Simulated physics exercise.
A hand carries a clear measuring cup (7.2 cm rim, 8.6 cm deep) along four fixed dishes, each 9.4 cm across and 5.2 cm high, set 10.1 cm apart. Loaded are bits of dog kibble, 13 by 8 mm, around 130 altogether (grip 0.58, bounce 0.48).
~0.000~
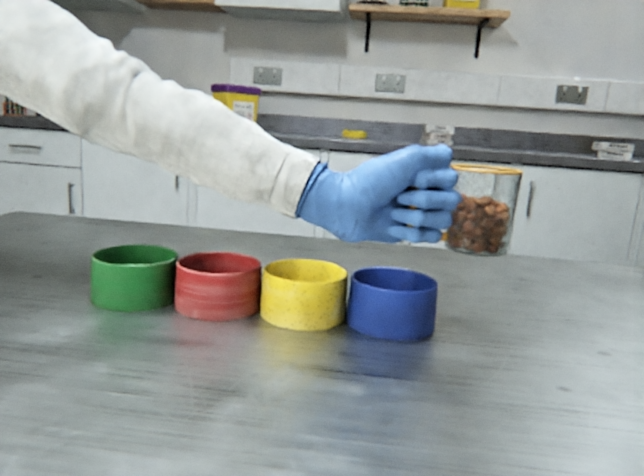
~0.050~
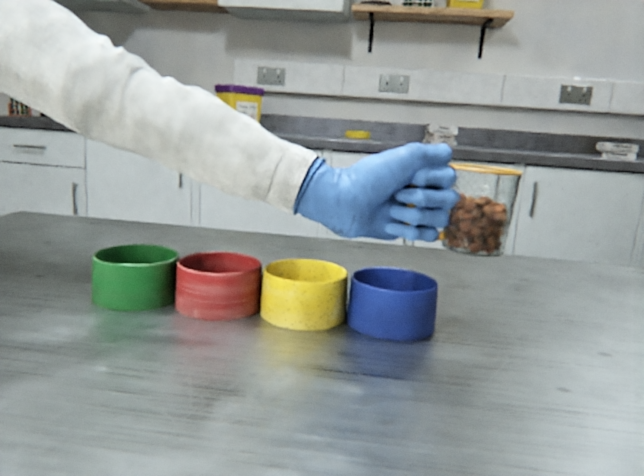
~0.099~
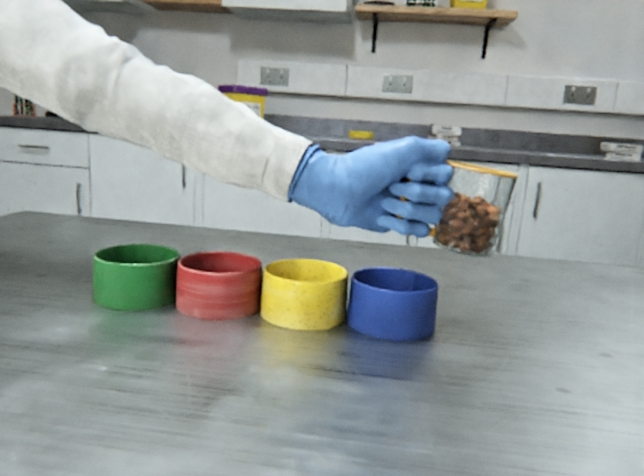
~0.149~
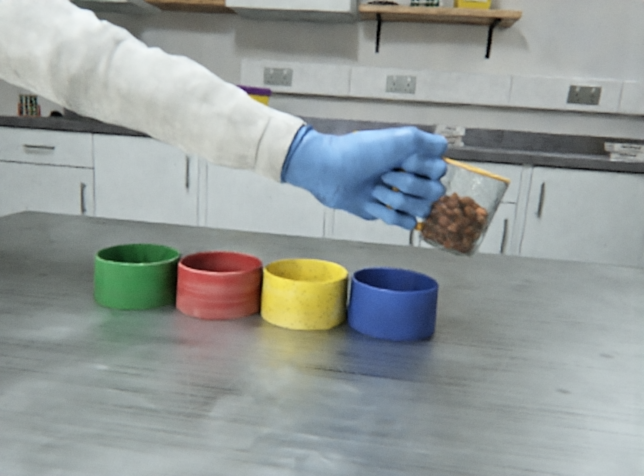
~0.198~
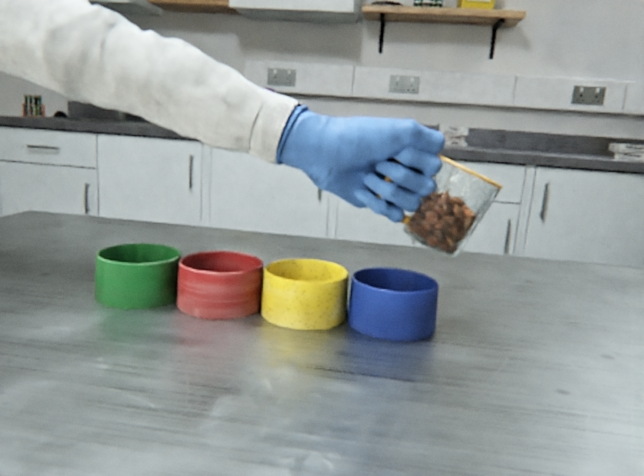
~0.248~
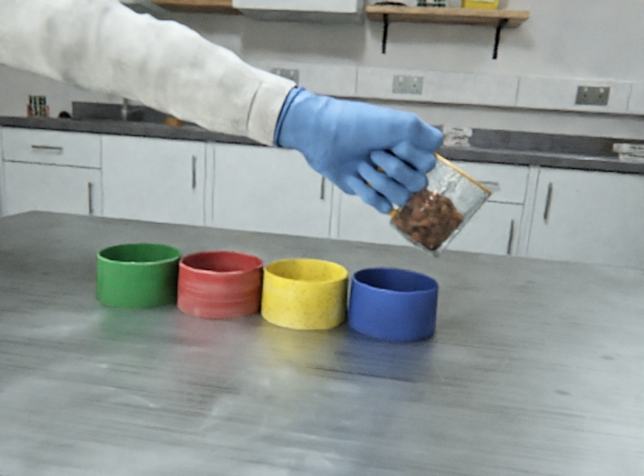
On a metal table, a gloved hand moves a clear cup of brown pieces left, tilting it.
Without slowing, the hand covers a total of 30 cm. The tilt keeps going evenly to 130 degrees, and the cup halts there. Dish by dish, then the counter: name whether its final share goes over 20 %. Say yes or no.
Red dish: No, blue dish: No, green dish: No, yellow dish: Yes, counter: No.
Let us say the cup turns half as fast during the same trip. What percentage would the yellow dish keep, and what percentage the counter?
Result - yellow dish: 0; counter: 0.
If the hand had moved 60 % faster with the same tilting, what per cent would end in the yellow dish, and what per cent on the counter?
In that case: Yellow 0, and counter 0.
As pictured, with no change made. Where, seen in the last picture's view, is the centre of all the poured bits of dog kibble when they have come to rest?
I'd put it at about (306, 299).
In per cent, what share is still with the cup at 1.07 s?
That would be some 5 per cent.
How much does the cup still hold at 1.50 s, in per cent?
My guess is near 0 per cent.
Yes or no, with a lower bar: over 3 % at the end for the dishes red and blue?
With red that fails, while with blue that holds.
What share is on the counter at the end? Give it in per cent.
Close to 5 %, more or less.
Then, at 0.74 s, tilt 110 degrees; cup holds 95 %, blue 5 %.
After 1.07 s, tilt 130 degrees; cup holds 5 %, blue 5 %, yellow 85 %.
Then, at 1.50 s, tilt 130 degrees; cup holds 0 %, blue 5 %, yellow 90 %.
By 1.8 s all is still; red 0 %, blue 5 %, green 0 %, yellow 90 %, counter 5 %.
